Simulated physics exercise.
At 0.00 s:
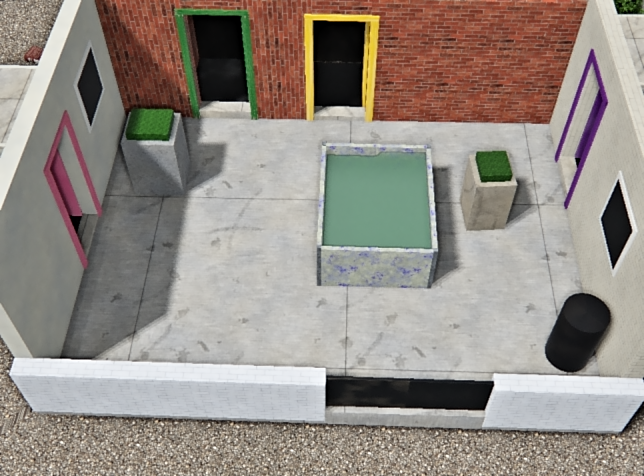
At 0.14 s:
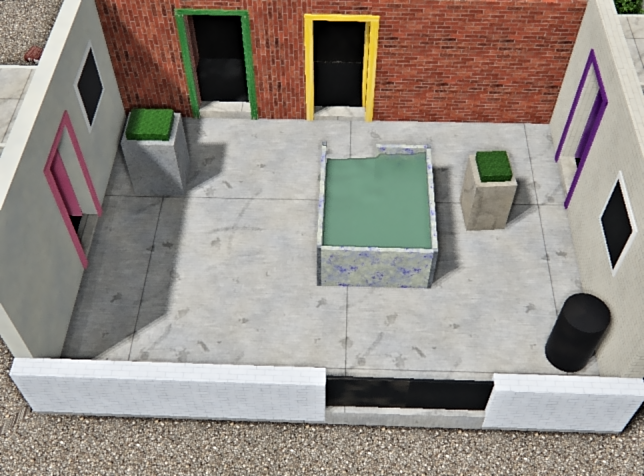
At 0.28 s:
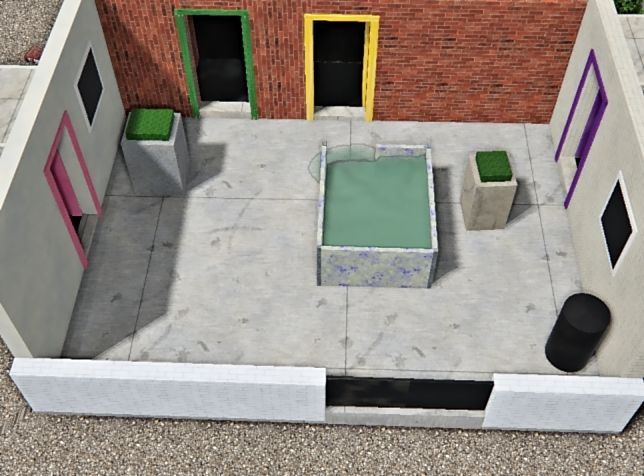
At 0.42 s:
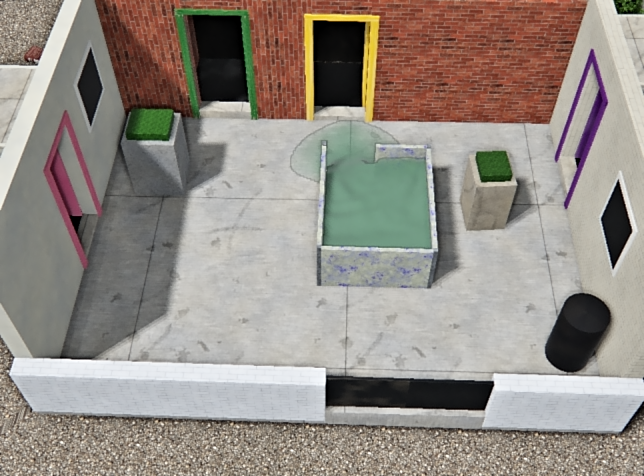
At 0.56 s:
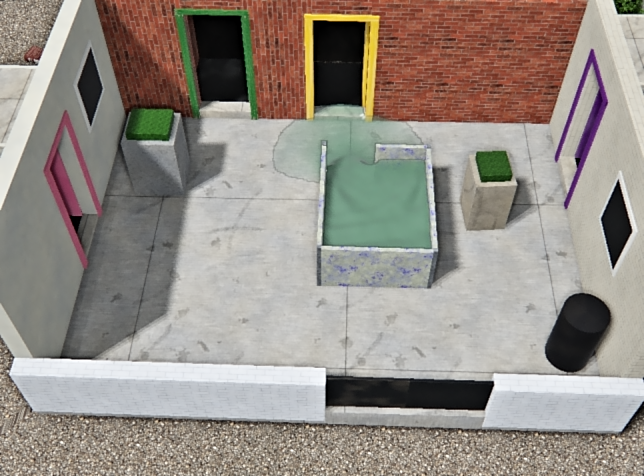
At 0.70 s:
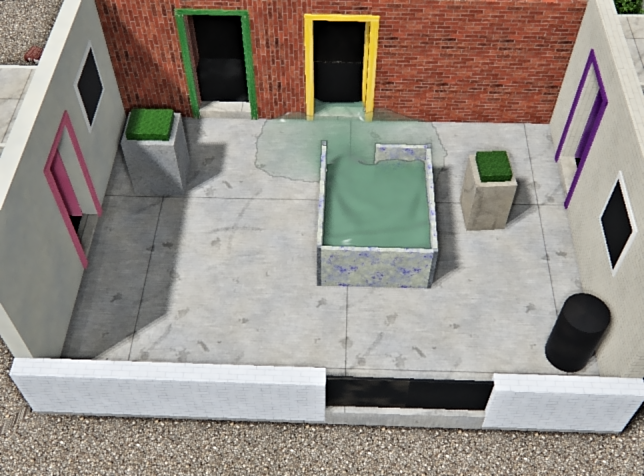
In a walled court, water pours from the tank's broken far side and spreads across the floor.
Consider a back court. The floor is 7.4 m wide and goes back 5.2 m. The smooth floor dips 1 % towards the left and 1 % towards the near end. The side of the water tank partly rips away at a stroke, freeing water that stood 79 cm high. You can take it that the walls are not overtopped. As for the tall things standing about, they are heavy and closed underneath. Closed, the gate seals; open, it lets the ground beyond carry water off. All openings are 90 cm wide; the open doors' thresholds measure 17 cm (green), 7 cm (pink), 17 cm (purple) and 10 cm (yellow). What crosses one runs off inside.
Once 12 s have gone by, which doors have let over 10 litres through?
Taking each door: The green door has not let over 10 litres through; the pink door has not let over 10 litres through; the purple door has not let over 10 litres through; the yellow door has let over 10 litres through.
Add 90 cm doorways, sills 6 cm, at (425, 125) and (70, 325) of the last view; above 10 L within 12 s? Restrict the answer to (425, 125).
At that door: Exceeding the limit.
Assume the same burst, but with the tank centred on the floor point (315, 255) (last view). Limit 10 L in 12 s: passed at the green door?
Against the limit, the green door gets more than that.
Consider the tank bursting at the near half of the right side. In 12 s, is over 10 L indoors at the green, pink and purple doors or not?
Here's how it goes: Green falls short, pink exceeds it, purple falls short.
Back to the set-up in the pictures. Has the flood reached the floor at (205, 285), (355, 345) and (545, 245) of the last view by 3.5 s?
The first point is not yet hit, the second is not yet hit and the third is awash.
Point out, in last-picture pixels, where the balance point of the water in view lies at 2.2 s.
Balance point at about (354, 193).
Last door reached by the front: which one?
Result: Pink door.
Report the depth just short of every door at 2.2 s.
In cm: Green 11, pink 0, purple 5, yellow 28.
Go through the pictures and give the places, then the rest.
In the first frame, still water, 79 cm deep, in the water tank at (376, 198).
In the second frame, water pours out on the water tank's far side and has run 0.5 m, to a hidden place; typically 10 cm deep outside, 79 cm at the water tank's back.
In the third frame, water pours out on the water tank's far side and has run 0.8 m, to a hidden place; typically 11 cm deep outside, 79 cm at the water tank's back.
In the fourth frame, water pours out on the water tank's far side and has run 1.4 m, to (345, 123); typically 7 cm deep outside, 79 cm at the water tank's back.
In the fifth frame, water pours out on the water tank's far side and has run 1.7 m, to (332, 107); typically 6 cm deep outside, 74 cm at the water tank's back.
In the sixth frame, the front is at (273, 120), 2.0 m from the gap on the water tank's far side; 3.8 m2 of floor is under water; 67 cm left at the back of the water tank.
After 1.4 s water covers 15 % of the floor and is deepest (37 cm) near (372, 121); green door 13 cm at the sill, 0 L in, pink door not reached, purple door not reached, yellow door 26 cm at the sill, 174 L in.
After 2.2 s water covers 25 % of the floor and is deepest (31 cm) near (352, 121); green door 11 cm at the sill, 0 L in, pink door not reached, purple door 5 cm at the sill, 0 L in, yellow door 28 cm at the sill, 350 L in.
After 3.5 s water covers 40 % of the floor and is deepest (24 cm) near (341, 121); green door 8 cm at the sill, 0 L in, pink door 4 cm at the sill, 0 L in, purple door 10 cm at the sill, 0 L in, yellow door 24 cm at the sill, 485 L in.
After 7.0 s water covers 80 % of the floor and is deepest (13 cm) near (133, 132); green door 4 cm at the sill, 0 L in, pink door 5 cm at the sill, 0 L in, purple door 6 cm at the sill, 0 L in, yellow door 13 cm at the sill, 589 L in.
After 12.0 s water covers 95 % of the floor and is deepest (12 cm) near (132, 389); green door 3 cm at the sill, 0 L in, pink door 3 cm at the sill, 0 L in, purple door 3 cm at the sill, 0 L in, yellow door 5 cm at the sill, 594 L in.
